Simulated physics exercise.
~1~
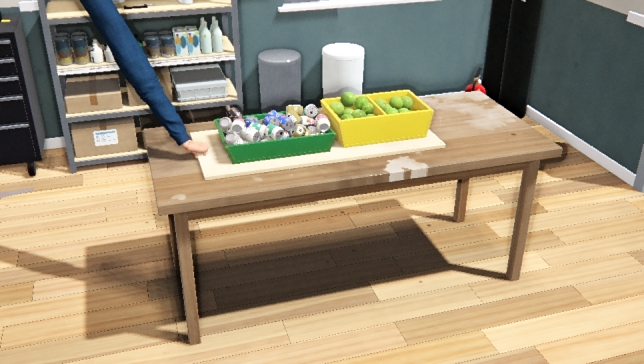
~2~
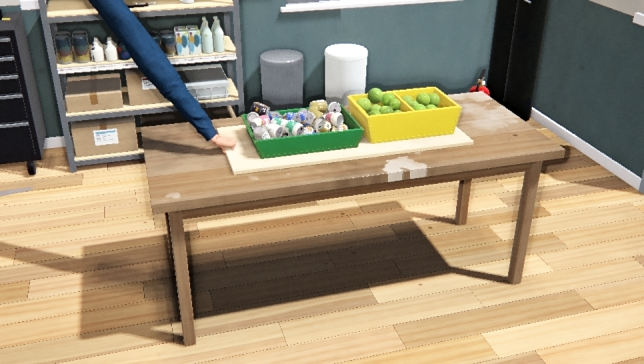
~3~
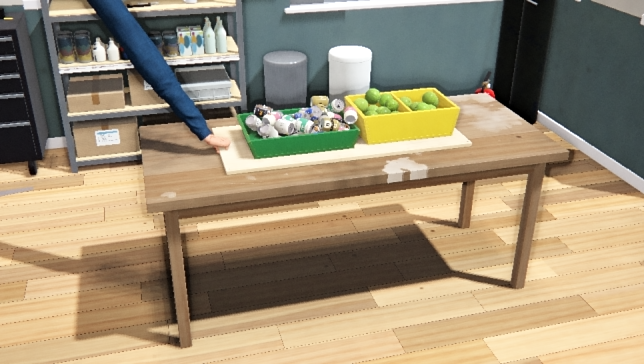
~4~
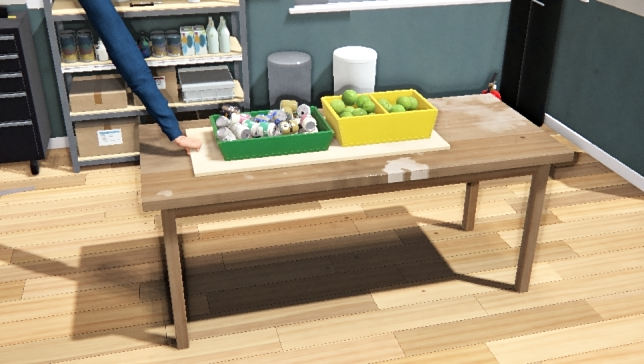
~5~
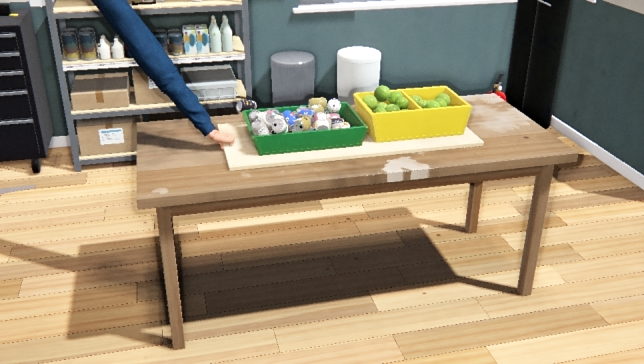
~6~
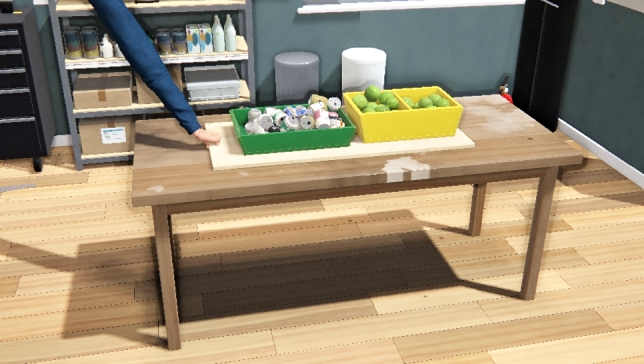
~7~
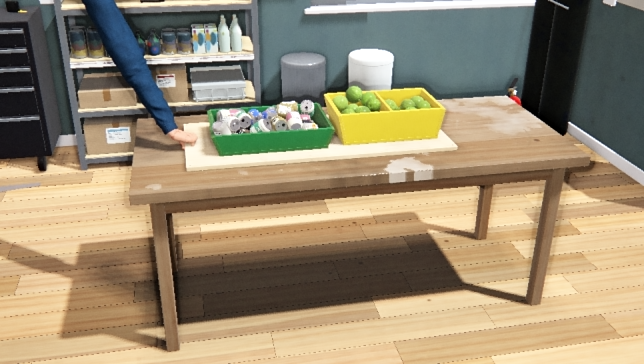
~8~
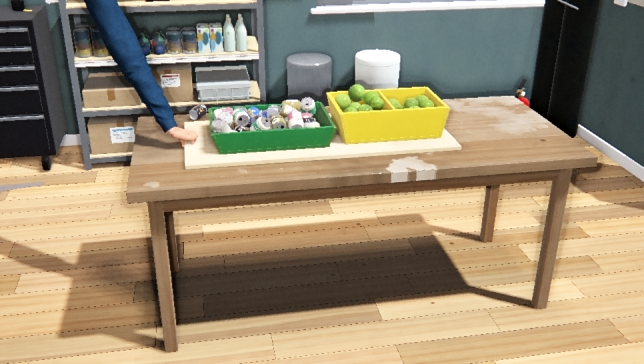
A hand in a blue sleeve pushed a board carrying a green crate of small cans and a yellow crate of green apples right across a wooden table, pulled it back, then repeated the stroke, ending with both crates still well filled.
